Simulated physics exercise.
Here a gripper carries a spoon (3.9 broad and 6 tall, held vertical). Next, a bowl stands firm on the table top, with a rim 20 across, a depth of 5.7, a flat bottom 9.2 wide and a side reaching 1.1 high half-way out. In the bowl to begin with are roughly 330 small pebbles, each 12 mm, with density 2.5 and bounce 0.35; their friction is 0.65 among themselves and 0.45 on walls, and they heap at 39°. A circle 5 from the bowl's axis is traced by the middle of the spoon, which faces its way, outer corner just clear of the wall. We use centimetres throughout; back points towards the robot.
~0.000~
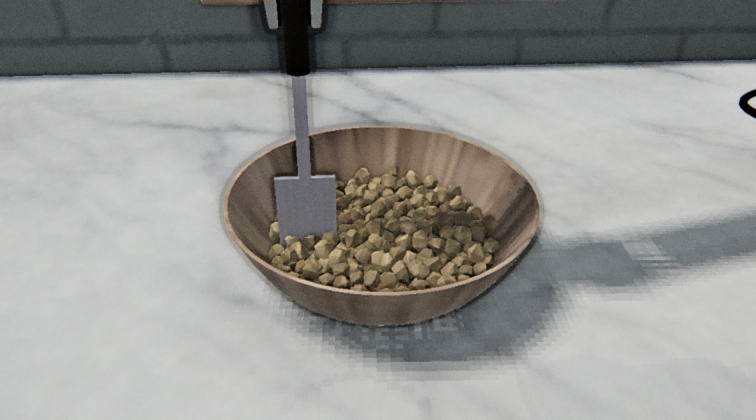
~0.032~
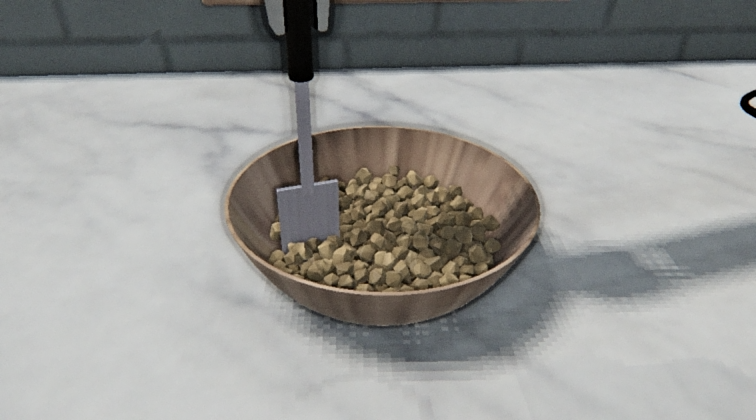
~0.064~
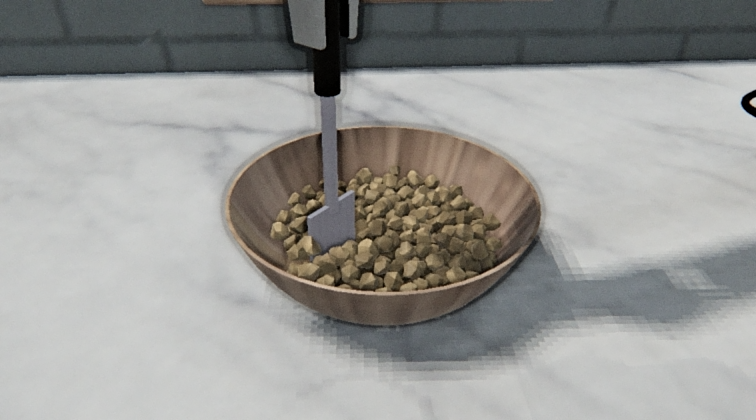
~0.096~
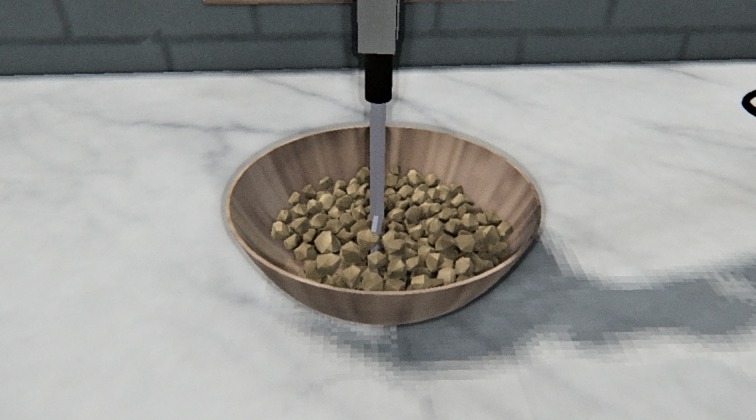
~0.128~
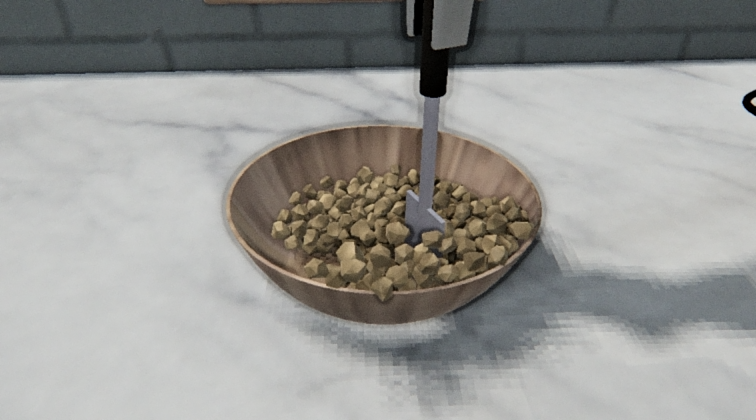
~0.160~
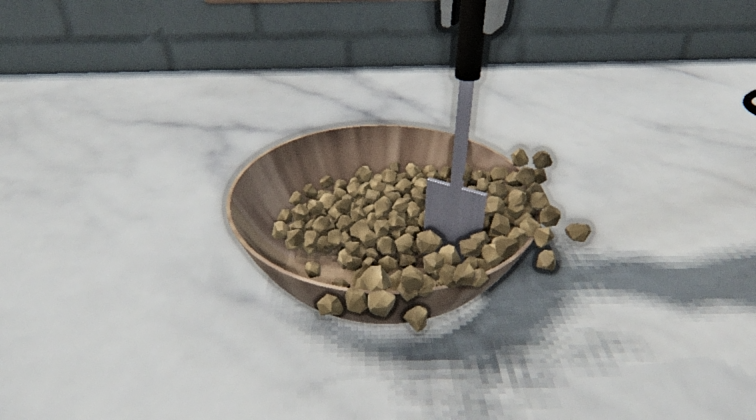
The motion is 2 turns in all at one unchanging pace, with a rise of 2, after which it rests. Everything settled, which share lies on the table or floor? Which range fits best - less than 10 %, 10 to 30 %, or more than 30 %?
The range that fits is more than 30 %.
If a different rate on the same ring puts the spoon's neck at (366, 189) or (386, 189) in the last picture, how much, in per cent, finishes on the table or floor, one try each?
Roughly 20 and 25 percent, in that order.
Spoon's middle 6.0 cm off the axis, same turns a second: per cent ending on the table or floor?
In that case some 40 %.
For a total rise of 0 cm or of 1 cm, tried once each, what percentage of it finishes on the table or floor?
Close to 60 percent and close to 55 percent.
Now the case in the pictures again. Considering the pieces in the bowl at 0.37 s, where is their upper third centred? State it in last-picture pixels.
Around (280, 219).
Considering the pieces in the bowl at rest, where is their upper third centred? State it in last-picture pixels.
Roughly at pixel (403, 253).
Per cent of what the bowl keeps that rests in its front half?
Roughly 55 per cent.
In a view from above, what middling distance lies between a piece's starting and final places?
Some 11 centimetres or so.
By 0.37 s, 7° round, highest piece 11 above the table; 221 in the bowl, 69 on the table or floor, 43 in flight or on the tool.
By 0.58 s, 229° round, highest piece 8 above the table; 188 in the bowl, 139 on the table or floor, 6 in flight or on the tool.
By 0.89 s, 0° round, highest piece 4 above the table; 187 in the bowl, 146 on the table or floor.
By 1.59 s, 0° round, highest piece 4 above the table; 187 in the bowl, 146 on the table or floor.
Final count, 187 in the bowl, 146 on the table or floor. That is 44 % on the table or floor.
